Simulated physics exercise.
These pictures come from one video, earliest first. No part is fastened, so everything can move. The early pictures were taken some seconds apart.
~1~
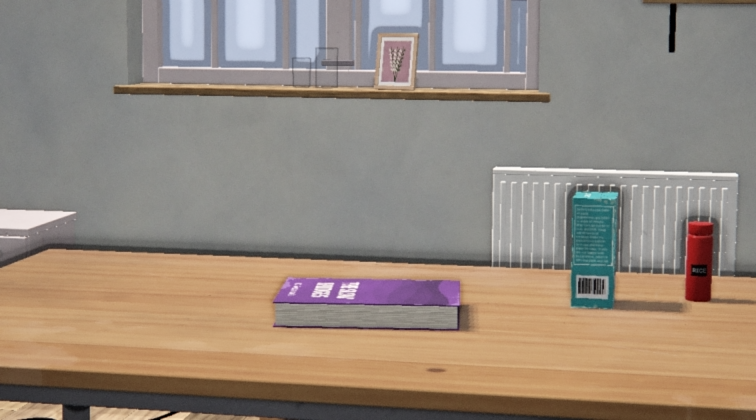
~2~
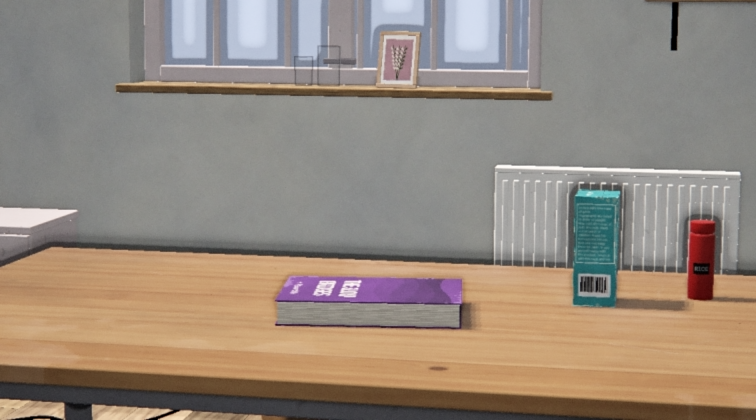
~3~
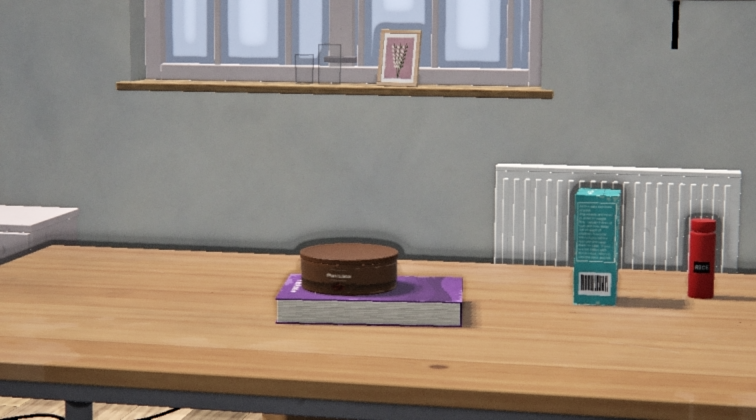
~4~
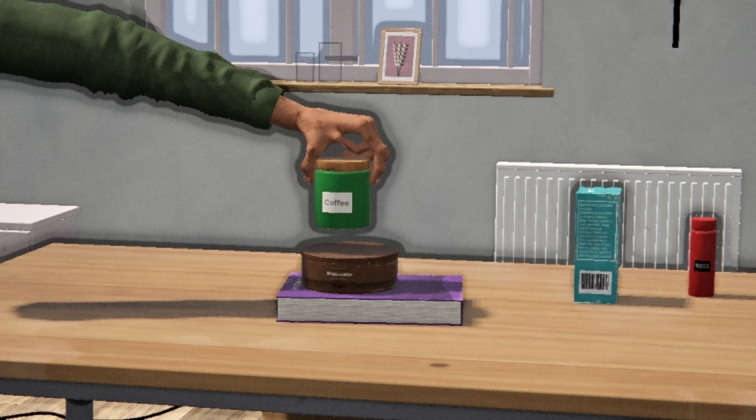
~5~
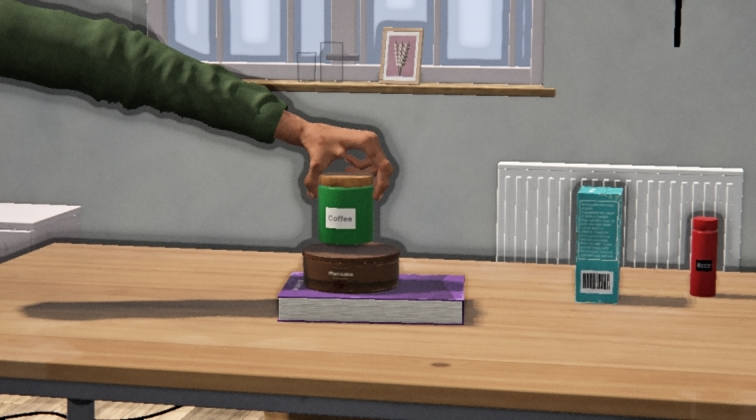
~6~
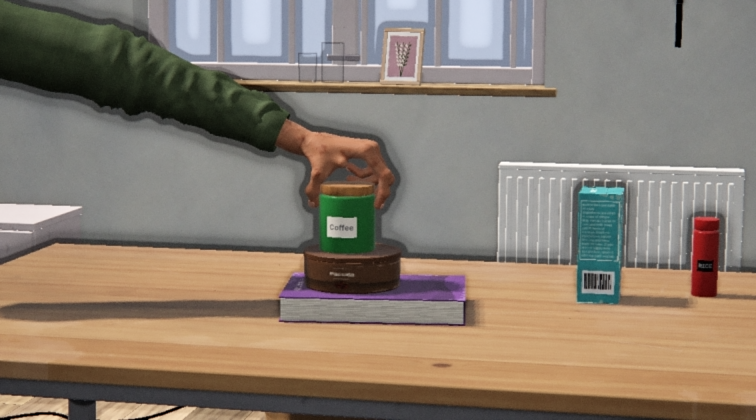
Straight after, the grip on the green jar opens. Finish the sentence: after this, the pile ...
After this, the pile stays put.
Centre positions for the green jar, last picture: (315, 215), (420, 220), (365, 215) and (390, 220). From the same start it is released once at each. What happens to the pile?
Case one: Stable. Case two: Falls over. Case three: Stable. Case four: Stable.
Then, 1.00 s on from there, things are still on the move.
Then, 2.10 s on from there, no change.
In the end, all 5 unmoved. At the end, from the last picture's camera, green jar near (347, 217). The pile keeps its balance.
